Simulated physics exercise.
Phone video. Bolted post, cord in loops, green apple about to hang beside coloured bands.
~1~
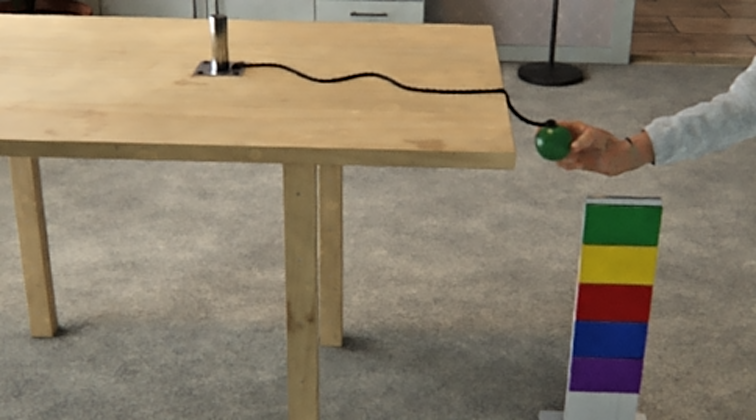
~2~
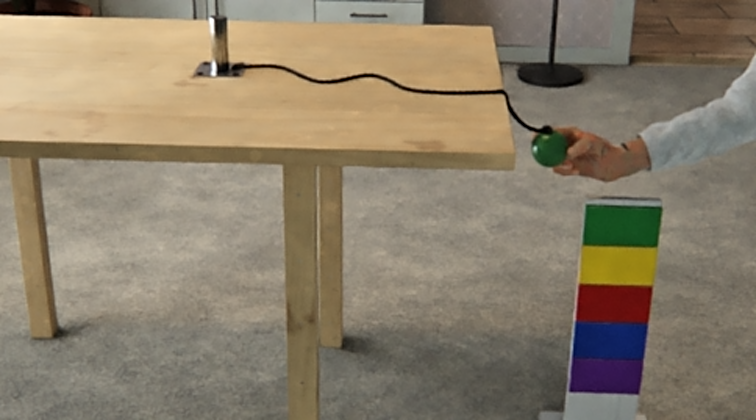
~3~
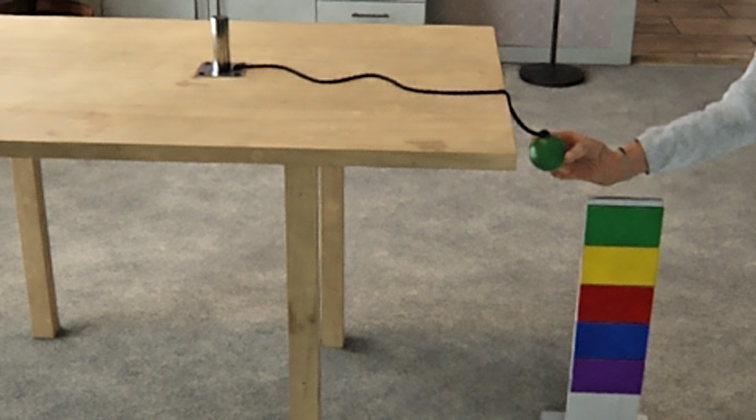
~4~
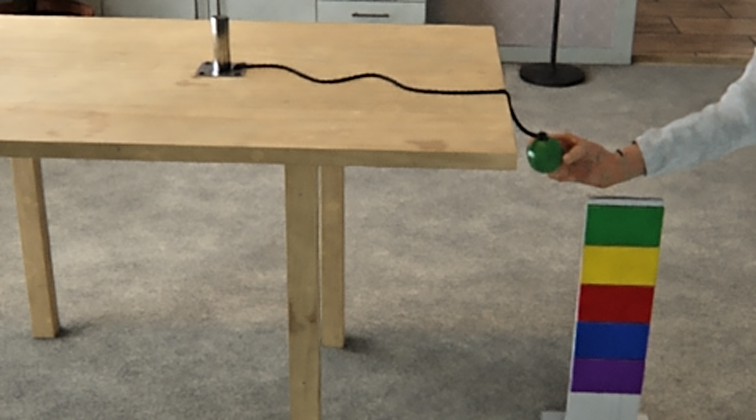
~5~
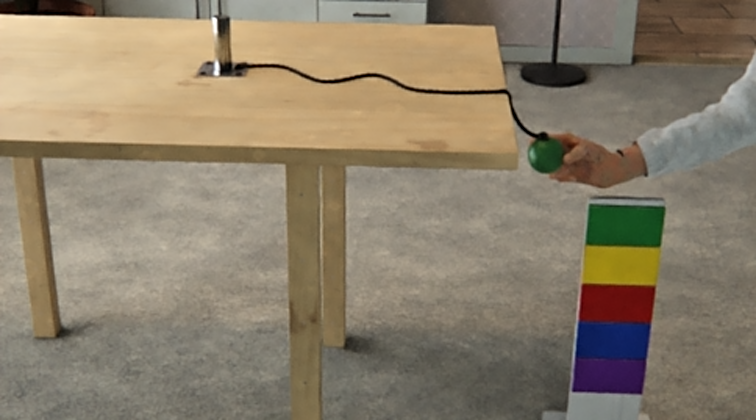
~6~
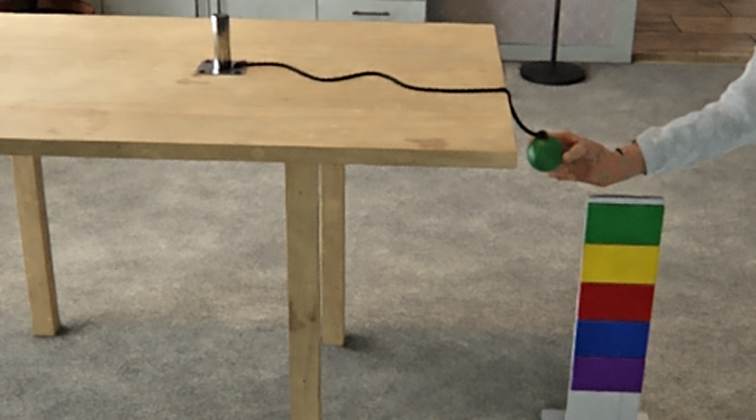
At a wooden table in a room, a hand held a green ball on a dark cord just past the right edge, near a stand of coloured bands, and shifted it only slightly left and down.
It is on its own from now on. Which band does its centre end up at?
Green.
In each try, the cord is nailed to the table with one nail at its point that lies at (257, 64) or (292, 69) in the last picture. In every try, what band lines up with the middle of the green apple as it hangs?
Results, in sequence: Green / green.
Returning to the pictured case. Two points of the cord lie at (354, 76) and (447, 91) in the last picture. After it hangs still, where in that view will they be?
Final positions are (379, 78) and (497, 87), in that order.
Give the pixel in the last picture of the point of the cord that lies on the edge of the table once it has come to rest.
Look near (461, 91).
Soon after, apple near (482, 212); level with green.
After that, apple near (514, 218); level with green.
In the end, apple near (497, 217); level with green. The green one.
